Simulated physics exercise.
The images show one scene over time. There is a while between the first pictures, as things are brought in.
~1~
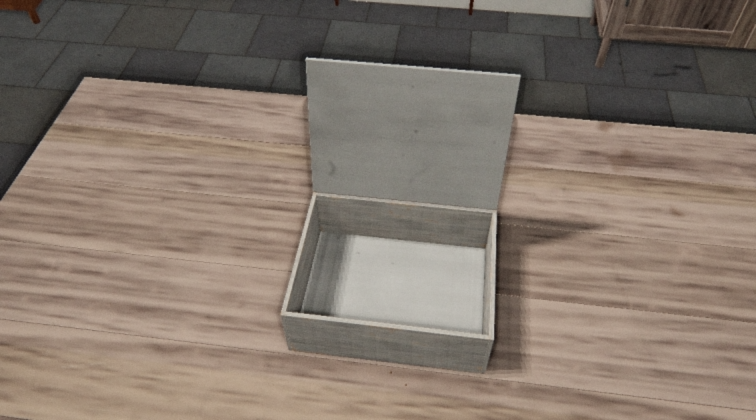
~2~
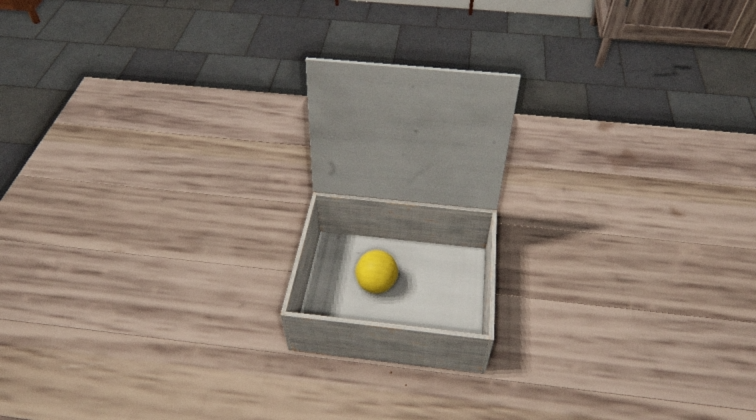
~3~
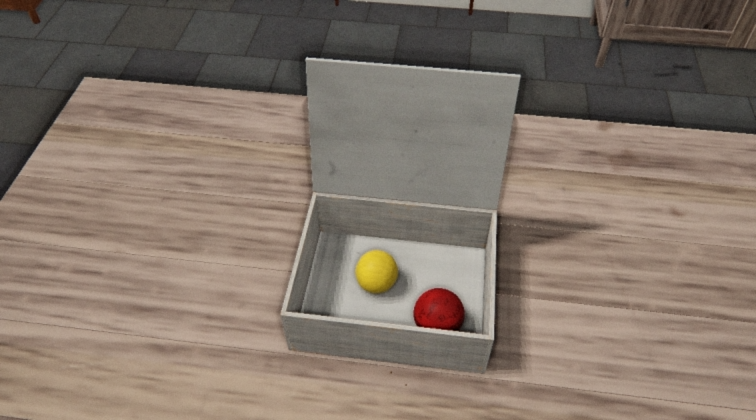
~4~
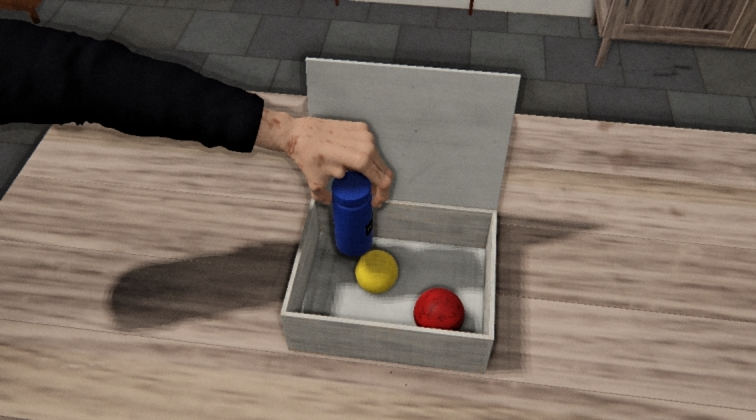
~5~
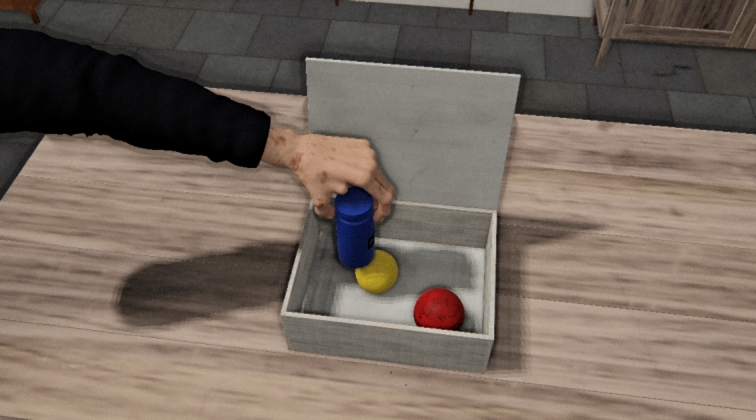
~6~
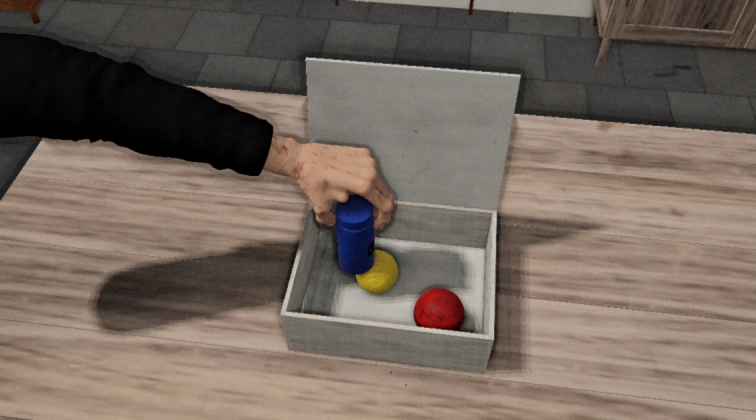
A hand in a dark sleeve reaches in from the left over an open, pale grey box on a light wooden table, seen from above, with dark floor tiles behind. The box is empty at first, then a yellow lemon appears inside near the middle, followed by a red ball-like object at the front right. Gripping a blue shaker, the hand lowers it slightly into the box's left side, behind the lemon, while the camera stays still.
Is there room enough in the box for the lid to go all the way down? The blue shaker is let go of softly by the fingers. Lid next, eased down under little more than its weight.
Yes, there is room.
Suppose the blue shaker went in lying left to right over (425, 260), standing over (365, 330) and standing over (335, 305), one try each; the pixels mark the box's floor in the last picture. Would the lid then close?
Try one: Closed. Try two: Not closed. Try three: Not closed.
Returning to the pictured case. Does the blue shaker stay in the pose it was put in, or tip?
Result: The blue shaker leans over.
Then, 0.80 s after the last picture, lid starting down; blue shaker on its side near (344, 303); yellow lemon rolled well along.
Then, 1.70 s after the last picture, lid 53° above the rim; blue shaker on its side near (346, 305); yellow lemon rolled well along.
At rest, lid shut; tipped over in the box, blue shaker; moved from the start, yellow lemon; red ball in place. Seen from the same camera at the end, blue shaker near (346, 307).
